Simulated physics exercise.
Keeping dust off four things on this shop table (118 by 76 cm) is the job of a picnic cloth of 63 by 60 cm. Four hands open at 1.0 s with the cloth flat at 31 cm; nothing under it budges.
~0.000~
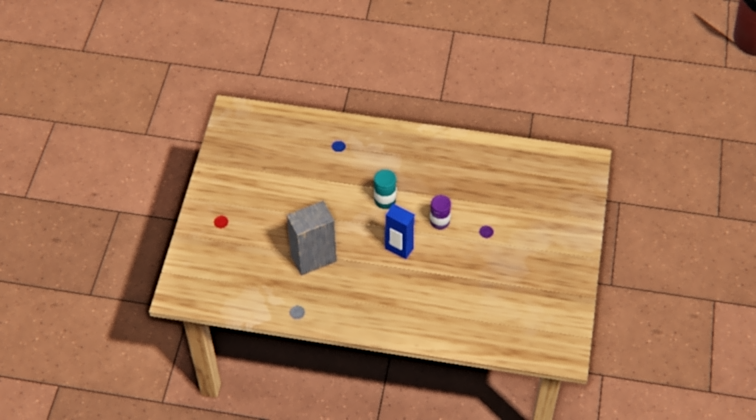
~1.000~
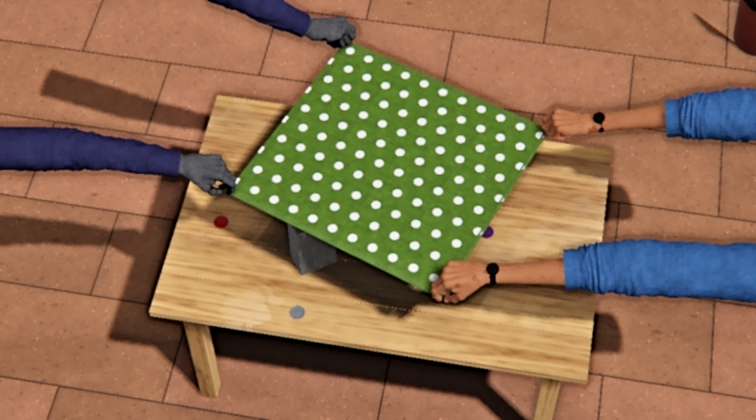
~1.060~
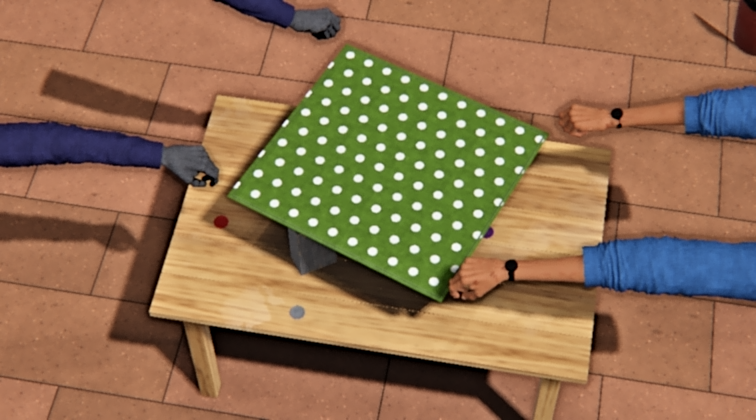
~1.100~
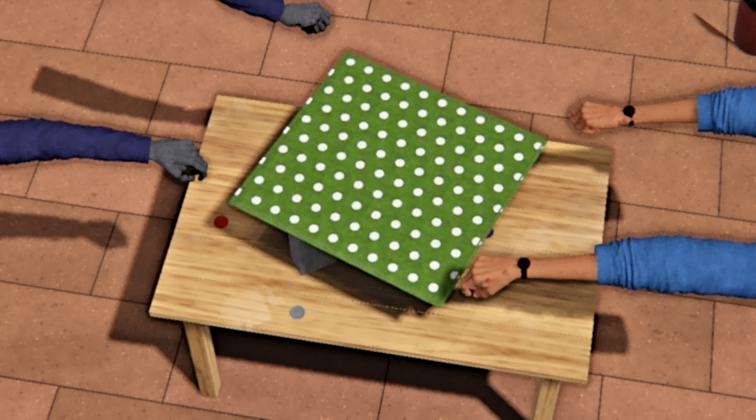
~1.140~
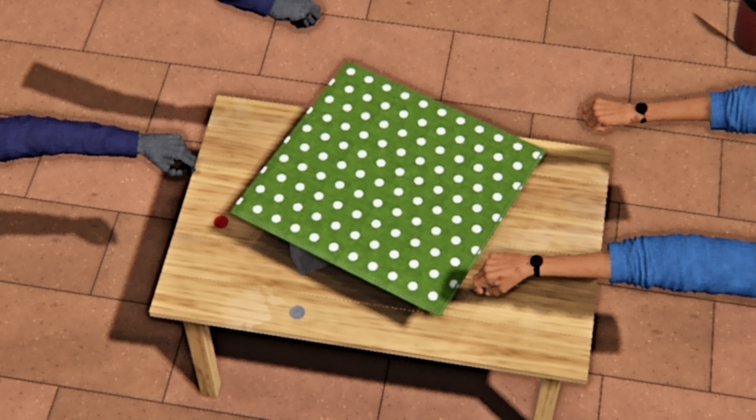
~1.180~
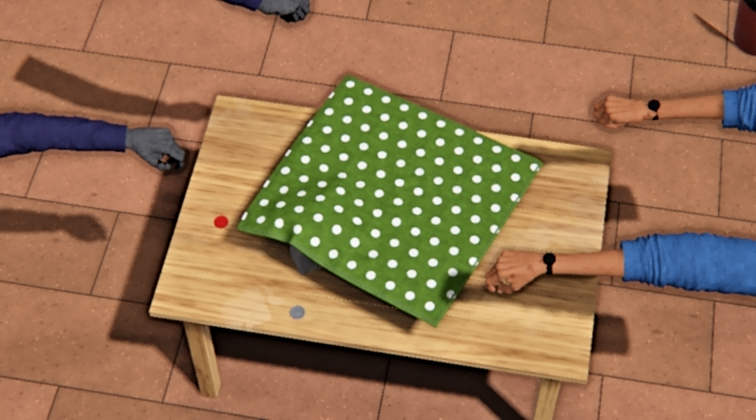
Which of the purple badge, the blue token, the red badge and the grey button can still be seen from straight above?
The purple badge vanishes under it, the blue token ends under the cloth, the red badge stays uncovered, the grey button stays uncovered.
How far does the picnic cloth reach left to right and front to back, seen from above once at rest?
About 70 cm wide by 56 cm front to back.
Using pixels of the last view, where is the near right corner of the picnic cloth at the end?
Around pixel (360, 302).
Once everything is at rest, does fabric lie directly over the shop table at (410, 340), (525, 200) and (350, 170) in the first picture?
Left clear, left clear, draped over - in the order asked.
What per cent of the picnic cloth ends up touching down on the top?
25 %, roughly.
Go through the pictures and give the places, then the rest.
Purple badge (486, 232); blue token (339, 146); red badge (221, 222); grey button (297, 312); grey block (310, 217), 21 cm tall; purple tin (441, 203), 9 cm tall; teal tin (385, 178), 11 cm tall; blue box (400, 214), 17 cm tall, in the first frame.
Picnic cloth corners (227, 193) (346, 40) (550, 130) (441, 299); highest point 31 cm, lowest 31 cm, in the second frame.
Picnic cloth corners (227, 197) (347, 44); highest point 29 cm, lowest 29 cm, in the third frame.
Picnic cloth corners (228, 203) (347, 51); highest point 26 cm, lowest 26 cm, in the fourth frame.
Picnic cloth corners (230, 213) (347, 62); highest point 22 cm, lowest 22 cm, in the fifth frame.
Picnic cloth corners (237, 229) (347, 76) (543, 164) (436, 328); highest point 22 cm, lowest 16 cm, in the sixth frame.
By 1.4 s, 20 % of it is down, spanning 65 by 57 cm, above blue token, purple badge.
By 1.5 s, 20 % of it is down, spanning 73 by 54 cm, above blue token, purple badge.
By 1.7 s, 25 % of it is down, spanning 69 by 56 cm, above blue token, purple badge.
By 1.9 s, 25 % of it is down, spanning 70 by 56 cm, above blue token, purple badge.
By 2.7 s, 25 % of it is down, spanning 69 by 56 cm, above blue token, purple badge.
